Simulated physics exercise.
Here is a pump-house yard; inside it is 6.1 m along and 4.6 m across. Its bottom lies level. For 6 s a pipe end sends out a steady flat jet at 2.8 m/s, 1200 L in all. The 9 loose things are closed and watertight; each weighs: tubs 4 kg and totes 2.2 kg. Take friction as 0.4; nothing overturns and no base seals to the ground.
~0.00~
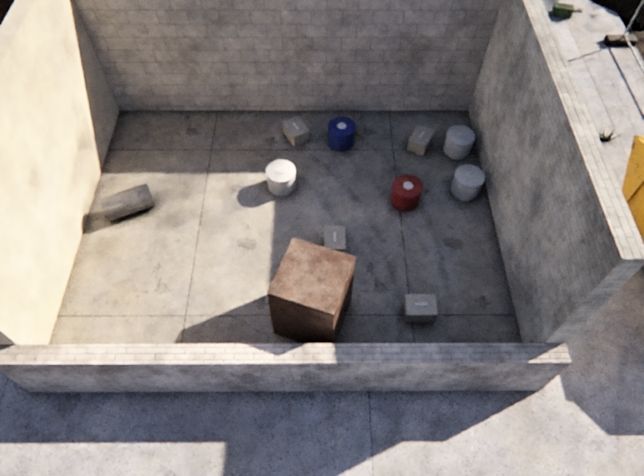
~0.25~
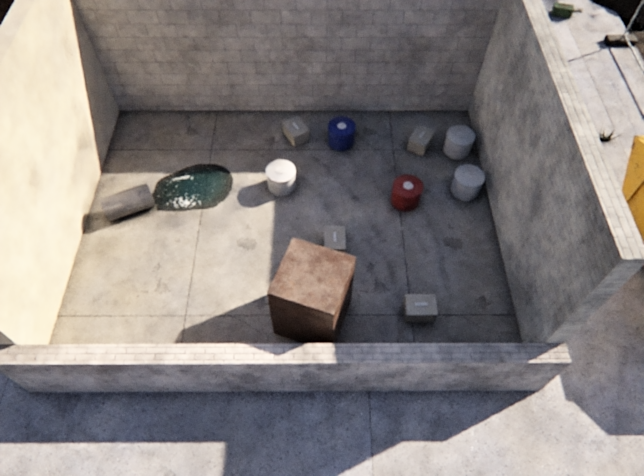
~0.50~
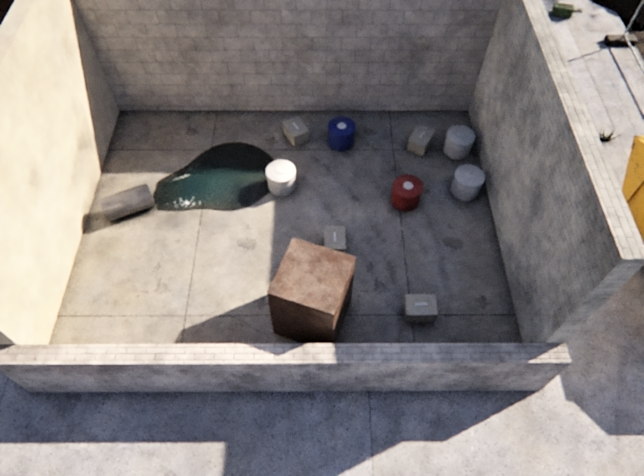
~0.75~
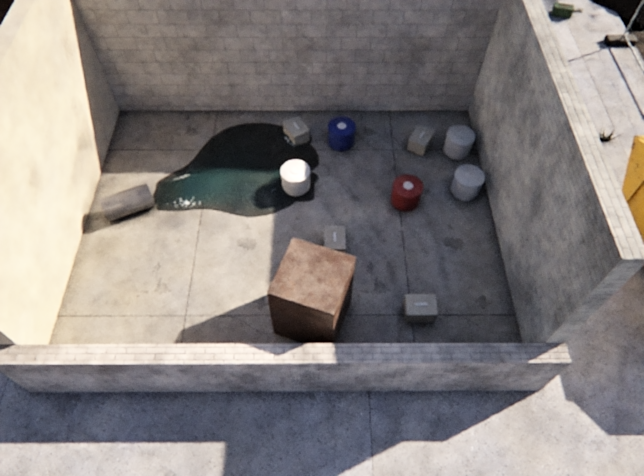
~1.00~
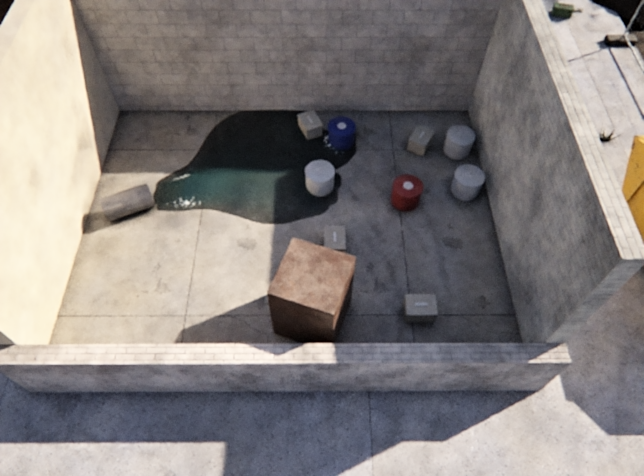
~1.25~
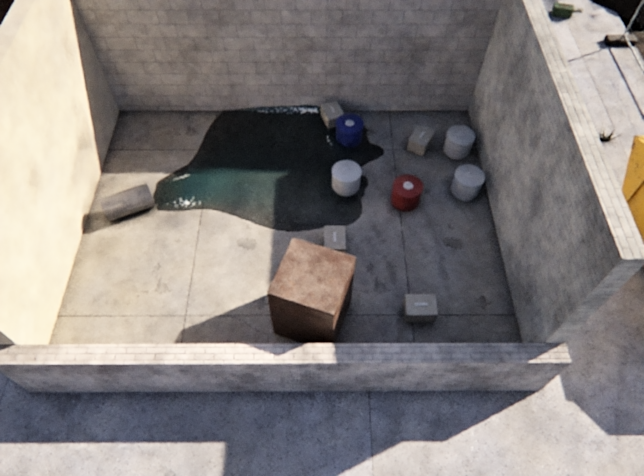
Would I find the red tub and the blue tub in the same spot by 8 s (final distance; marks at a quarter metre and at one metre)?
The red tub gets carried off, the blue tub ends far away.
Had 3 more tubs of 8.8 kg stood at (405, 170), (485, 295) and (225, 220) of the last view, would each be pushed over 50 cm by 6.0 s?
In turn: More, over, short of it.
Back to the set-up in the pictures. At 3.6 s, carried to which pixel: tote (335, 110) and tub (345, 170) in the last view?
Around (440, 116) and (463, 168).
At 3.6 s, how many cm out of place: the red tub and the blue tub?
Roughly 120 and 200 cm by then.
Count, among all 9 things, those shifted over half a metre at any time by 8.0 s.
That makes 8.
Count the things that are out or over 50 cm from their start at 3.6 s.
I count 5.
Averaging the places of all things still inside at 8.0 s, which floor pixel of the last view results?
Near (397, 298).
After 1.8 s the red tub is near (416, 188), 0.1 m from its start, aground; the blue tub is near (397, 116), 0.9 m from its start, aground; 1 afloat.
After 3.6 s the red tub is near (487, 216), 1.2 m from its start, afloat; the blue tub is near (466, 102), 2.1 m from its start, afloat; 7 afloat.
After 5.6 s the red tub is near (433, 334), 2.4 m from its start, afloat; the blue tub is near (476, 168), 2.2 m from its start, afloat; 7 afloat.
After 8.0 s the red tub is near (383, 326), 2.4 m from its start, afloat; the blue tub is near (455, 305), 3.5 m from its start, afloat; 8 afloat.
